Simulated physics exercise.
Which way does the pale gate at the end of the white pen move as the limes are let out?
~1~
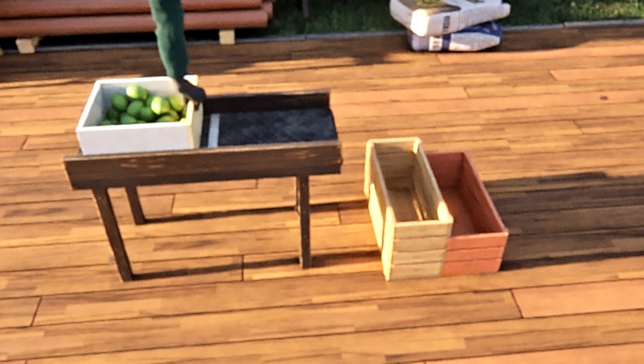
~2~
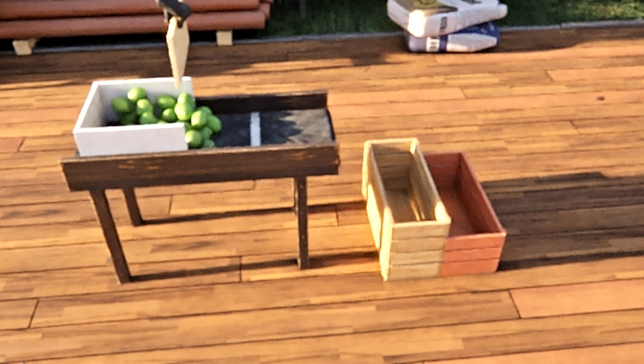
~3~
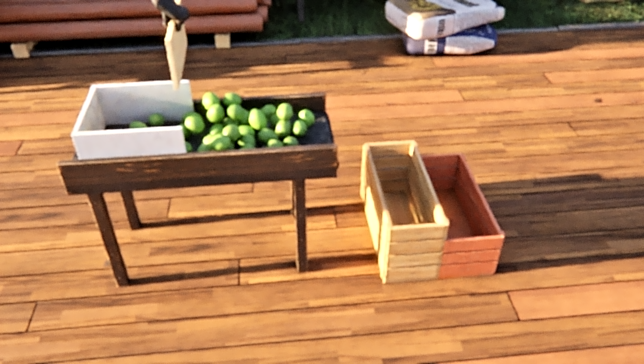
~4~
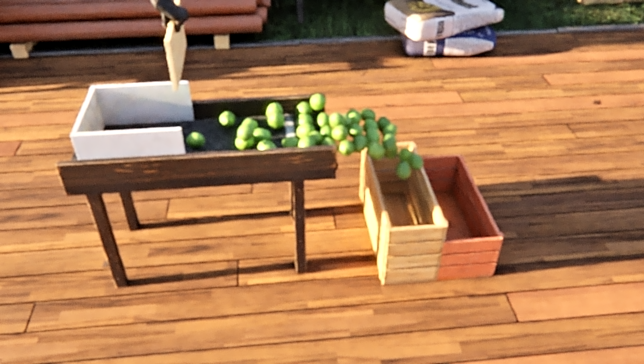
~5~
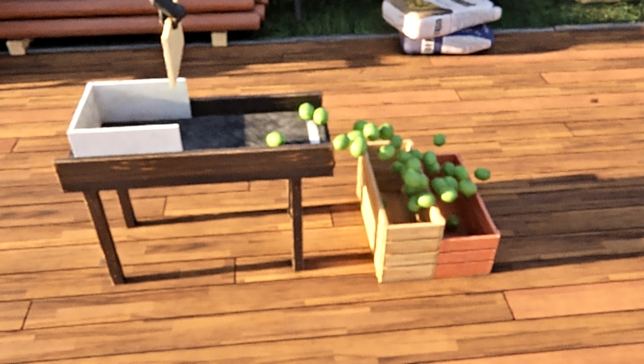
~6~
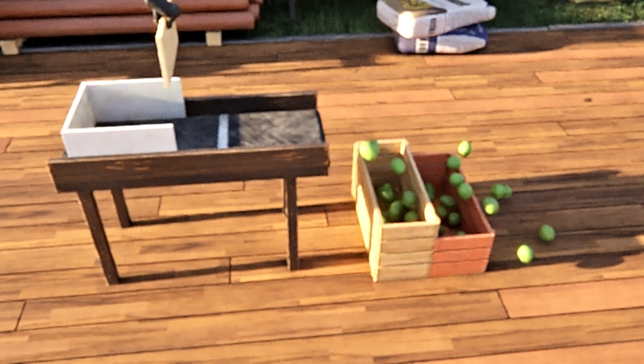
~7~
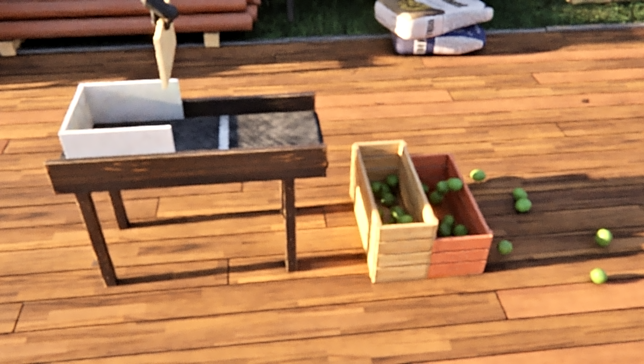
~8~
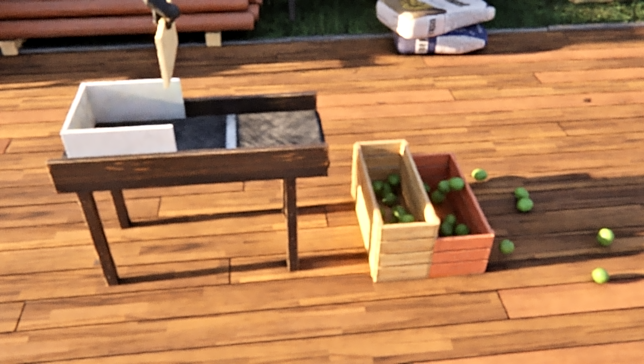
The gate moves up, and it then stays above the pen while the limes travel out along the belt.
